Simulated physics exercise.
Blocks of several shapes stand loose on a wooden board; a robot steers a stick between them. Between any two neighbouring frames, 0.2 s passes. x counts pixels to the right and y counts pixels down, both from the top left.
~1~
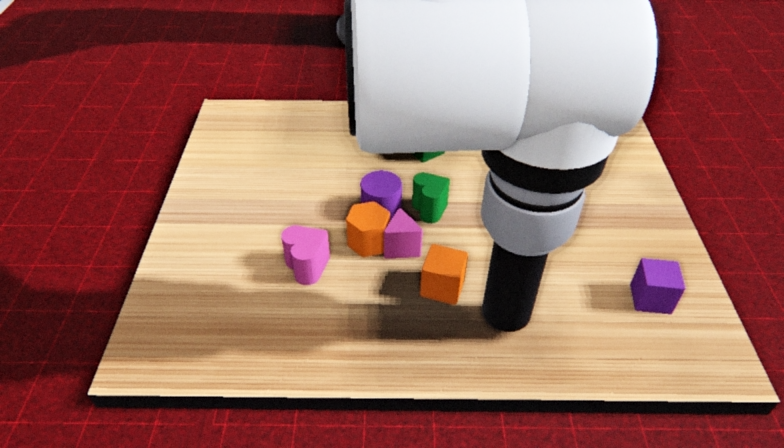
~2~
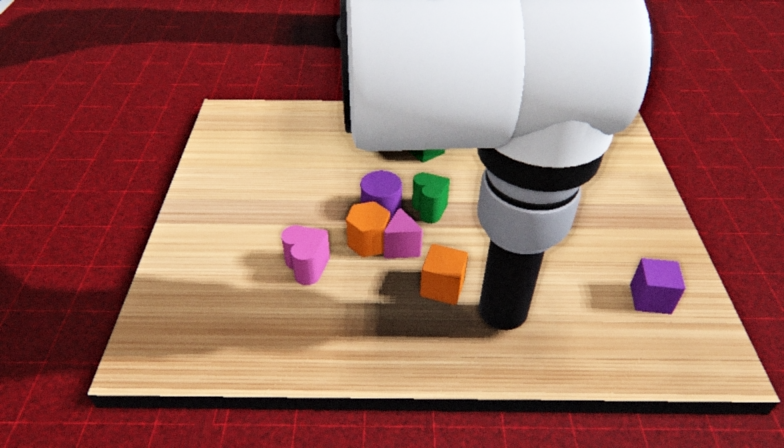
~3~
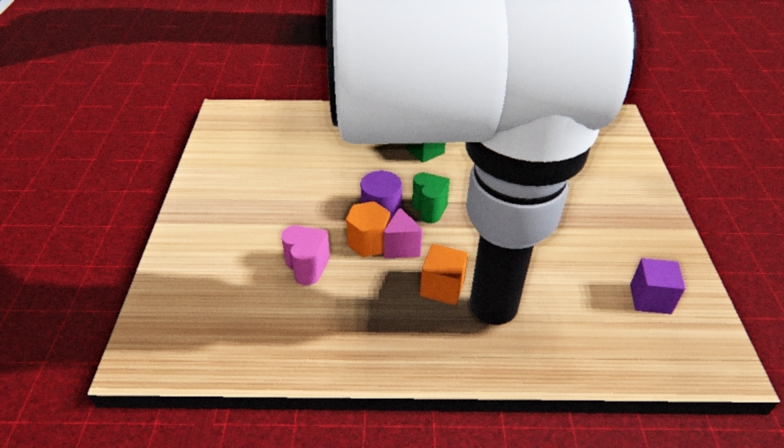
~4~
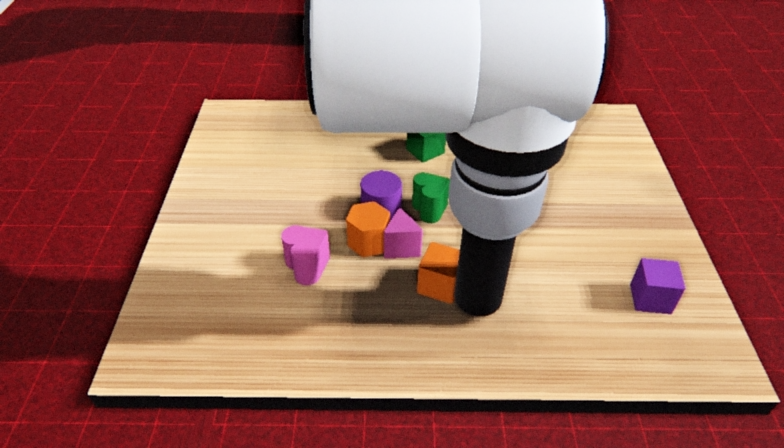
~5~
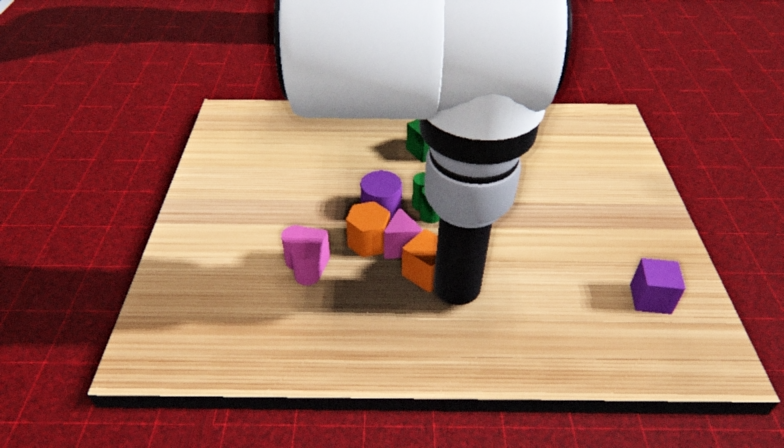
The video shows a robot arm moving a black stick leftward over a wooden board of loose colored blocks, slowly at first, then pushing the orange square block left and slightly away toward the pink triangular block.
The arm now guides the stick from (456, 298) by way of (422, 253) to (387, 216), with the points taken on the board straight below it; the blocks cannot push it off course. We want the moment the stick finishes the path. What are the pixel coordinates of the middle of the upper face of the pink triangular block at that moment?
It should be at (323, 176) by then.
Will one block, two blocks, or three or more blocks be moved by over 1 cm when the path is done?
It shifts three blocks or more.
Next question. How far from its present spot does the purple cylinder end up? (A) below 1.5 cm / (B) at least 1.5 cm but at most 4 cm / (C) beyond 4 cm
The answer is C.
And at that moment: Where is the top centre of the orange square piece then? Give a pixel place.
Put as a pixel place, it's (352, 175).
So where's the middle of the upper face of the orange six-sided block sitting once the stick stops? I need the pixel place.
Most likely (332, 208).
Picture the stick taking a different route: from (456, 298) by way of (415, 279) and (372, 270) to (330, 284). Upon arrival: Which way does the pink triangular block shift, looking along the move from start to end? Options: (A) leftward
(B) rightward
It's B.
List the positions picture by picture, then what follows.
The first frame shows stick's lower end (506, 314); orange six-sided block (368, 216); purple cylinder (381, 183); pink triangular block (402, 223); orange square piece (445, 261).
The second frame shows stick (503, 312); blocks still.
The third frame shows stick (493, 307); blocks still.
The fourth frame shows stick (478, 299); orange square piece (443, 259).
The fifth frame shows stick (457, 288); orange six-sided block (368, 216); purple cylinder (381, 183); pink triangular block (402, 223); orange square piece (428, 247).
The first path, step by step. One third of the way, stick (433, 257); orange six-sided block (356, 212), turned 25° anticlockwise; purple cylinder (376, 178); pink triangular block (386, 203), turned 35° anticlockwise; orange square piece (409, 217).
Two thirds of the way, stick (411, 230); orange six-sided block (333, 208), turned 55° anticlockwise; purple cylinder (366, 167); pink triangular block (352, 189), turned 60° anticlockwise; orange square piece (381, 195), turned 15° anticlockwise.
At the end, stick (387, 206); orange six-sided block (332, 208), turned 55° anticlockwise; purple cylinder (354, 152); pink triangular block (323, 176), turned 75° anticlockwise; orange square piece (352, 175), turned 30° anticlockwise.
